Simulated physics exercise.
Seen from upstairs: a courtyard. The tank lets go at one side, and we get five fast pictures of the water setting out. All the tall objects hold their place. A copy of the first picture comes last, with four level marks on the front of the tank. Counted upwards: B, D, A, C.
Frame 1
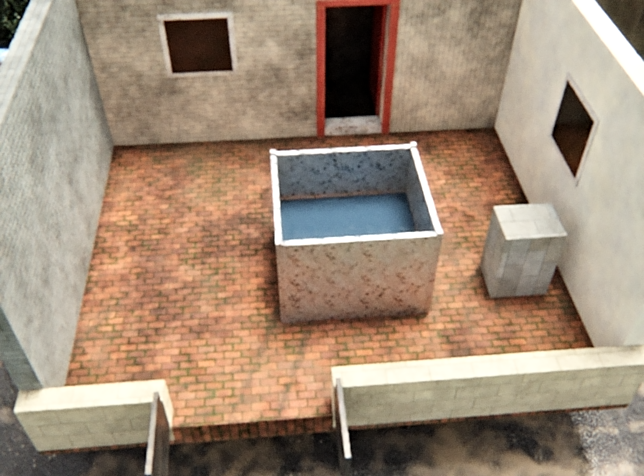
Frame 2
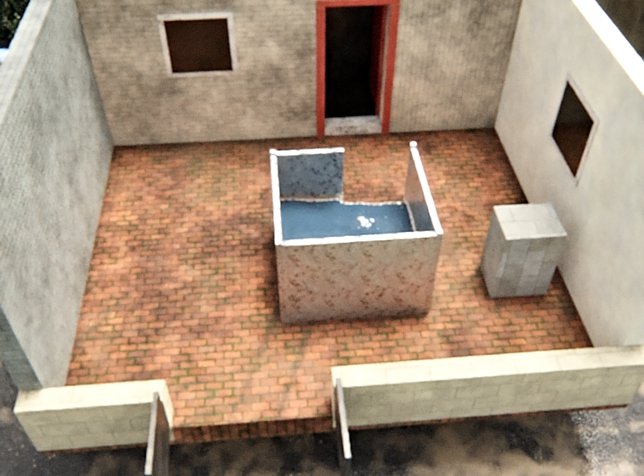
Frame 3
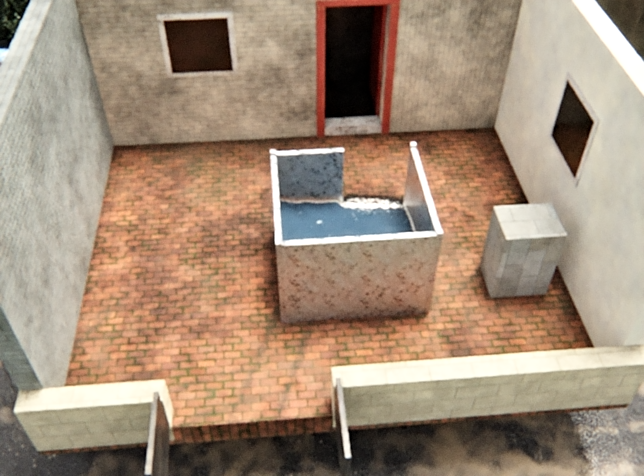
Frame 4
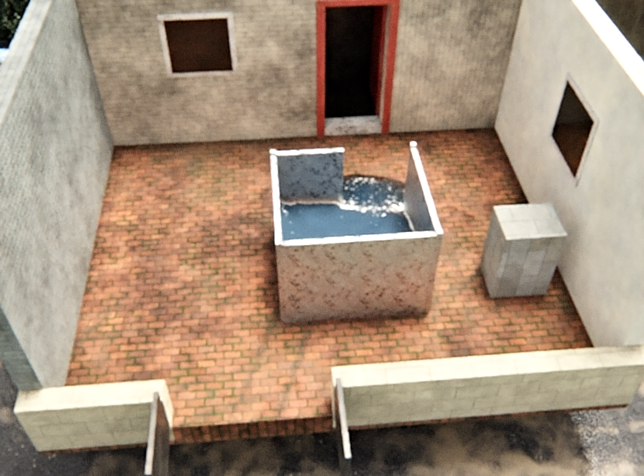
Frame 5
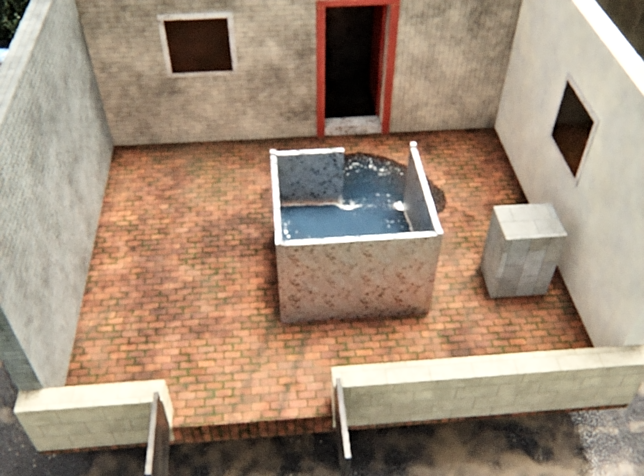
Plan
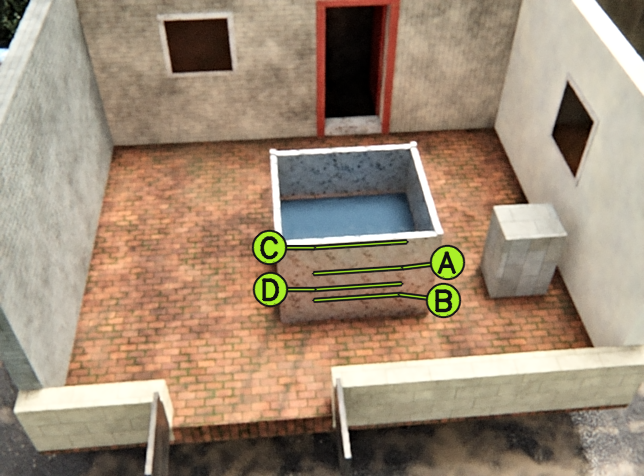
Water in a square tank in a walled, brick-paved courtyard churns as part of the tank's back wall disappears, then pours through the gap and spreads across the paving behind it toward the red-framed doorway, while everything else stays still.
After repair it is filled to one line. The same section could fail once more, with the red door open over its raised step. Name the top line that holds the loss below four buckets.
Mark B just does it.
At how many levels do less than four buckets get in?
One of them.
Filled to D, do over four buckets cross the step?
Yes, it does.
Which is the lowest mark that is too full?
That is mark D.
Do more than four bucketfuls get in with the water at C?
Yes, that goes wrong.
On the marked copy, A at (358, 270); B at (357, 297); C at (360, 244); D at (357, 286); from the bottom up B, D, A, C.
With A, dozens of bucketfuls pour in.
With B, a splash gets over, under a bucket.
With C, dozens of bucketfuls pour in.
With D, about 7 bucketfuls get in.
